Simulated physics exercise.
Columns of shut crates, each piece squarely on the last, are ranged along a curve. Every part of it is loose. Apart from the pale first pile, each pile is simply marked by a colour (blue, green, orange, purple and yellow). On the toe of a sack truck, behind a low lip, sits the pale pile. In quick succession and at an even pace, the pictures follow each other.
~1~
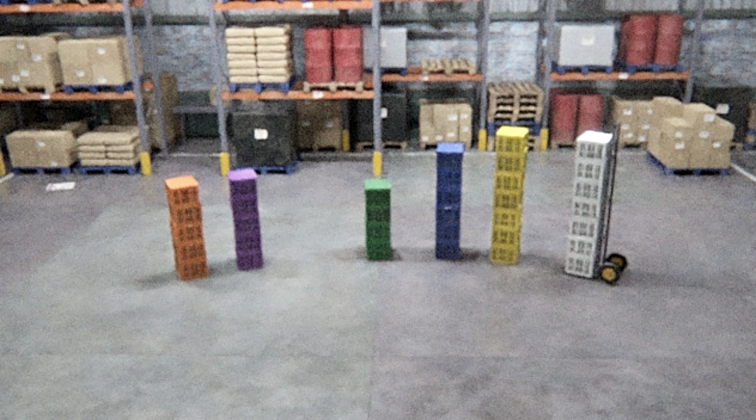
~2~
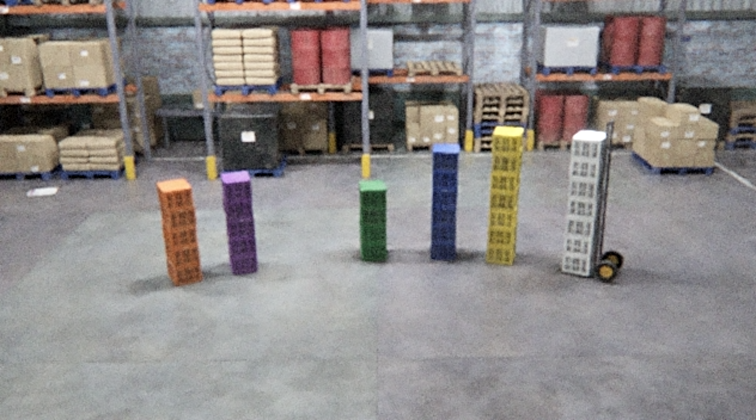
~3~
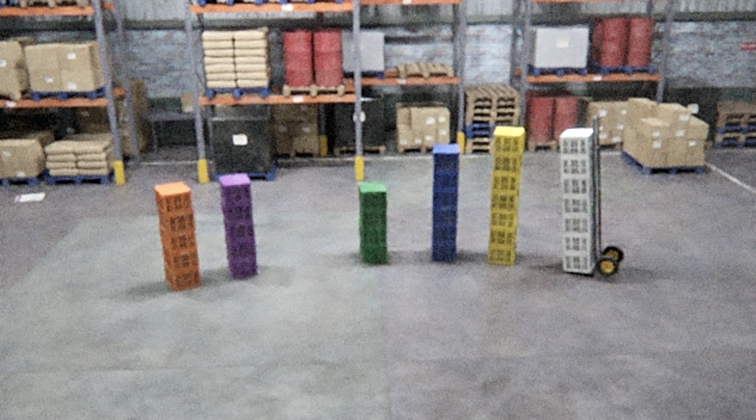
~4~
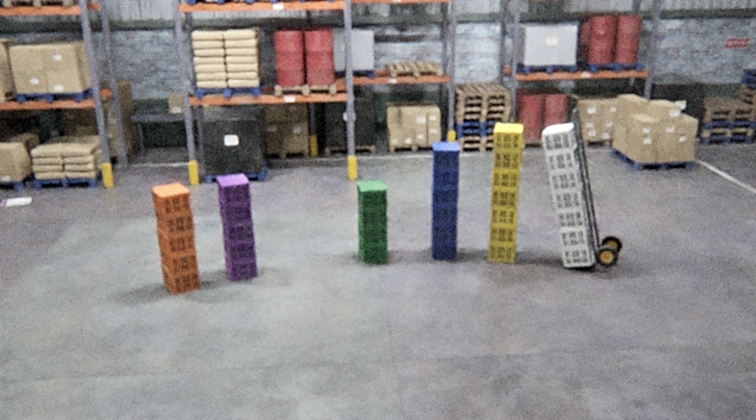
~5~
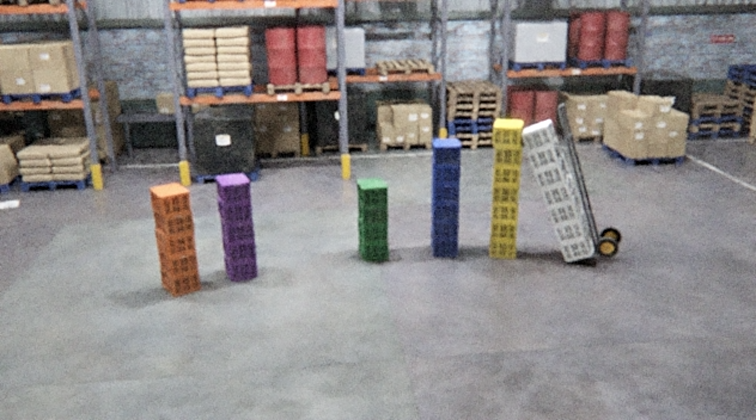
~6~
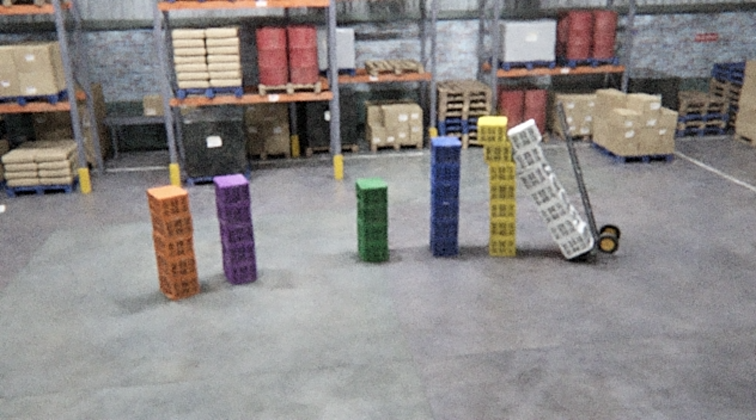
To begin with, six upright columns of coloured crates stand in a curve on a warehouse floor, the white one on a sack truck at right. The truck rocks and the white column leans left, slightly, then steeply, until its top meets the yellow column, whose upper crates shift slightly left.
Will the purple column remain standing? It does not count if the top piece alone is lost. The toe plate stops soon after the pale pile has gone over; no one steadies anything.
Once things calm down, that pile is still mostly upright.
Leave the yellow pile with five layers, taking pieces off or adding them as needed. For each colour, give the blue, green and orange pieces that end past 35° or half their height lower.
For blue the count is 6, for green it is 3, and for orange it is 0.
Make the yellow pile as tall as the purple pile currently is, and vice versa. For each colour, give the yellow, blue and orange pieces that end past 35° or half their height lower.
Yellow 5, blue 6, orange 0.
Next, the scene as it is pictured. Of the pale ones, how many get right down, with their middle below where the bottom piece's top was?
Counting them up gives 6.
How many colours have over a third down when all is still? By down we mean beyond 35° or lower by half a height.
3.
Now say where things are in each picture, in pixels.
In the first frame (places mark the middle of the side facing us; the camera moves round a little), truck frame (610, 159) level; top purple crate (244, 189); top yellow crate (509, 145); the rest undisturbed.
The second frame shows truck frame (605, 157) rocked barely; top purple crate (238, 191).
The third frame shows truck frame (594, 152) rocked a little, top of the pale pile leaning a little; top purple crate (238, 194); the rest undisturbed.
The fourth frame shows truck frame (578, 145) rocked a little, top of the pale pile leaning a little; top purple crate (237, 194); the rest undisturbed.
The fifth frame shows truck frame (567, 139) rocked clearly, top of the pale pile leaning clearly; top purple crate (237, 194); the rest undisturbed.
The sixth frame shows truck frame (566, 136) rocked clearly, top of the pale pile leaning well over; top purple crate (236, 195); top yellow crate (492, 134) shifted about its own height; 5 disturbed, none down.
Soon after the last picture, 7 of the pale pile down; none of the 5 purple crates down (0 of 27 in all colours); top purple crate unmoved; top yellow crate leaning clearly.
A little later, 7 of the pale pile down; none of the 5 purple crates down (4 of 27 in all colours); top purple crate unmoved; top yellow crate leaning well over, about its own height lower.
Later still, 7 of the pale pile down; none of the 5 purple crates down (12 of 27 in all colours); top purple crate unmoved; top yellow crate leaning steeply, some three heights lower.
After that, 7 of the pale pile down; none of the 5 purple crates down (16 of 27 in all colours); top purple crate unmoved; top yellow crate upside down.
At rest, 7 of the pale pile down; none of the 5 purple crates down (16 of 27 in all colours); top purple crate unmoved; top yellow crate upside down. As the last picture would show them, middles, top purple crate near (231, 191), top yellow crate near (300, 217).
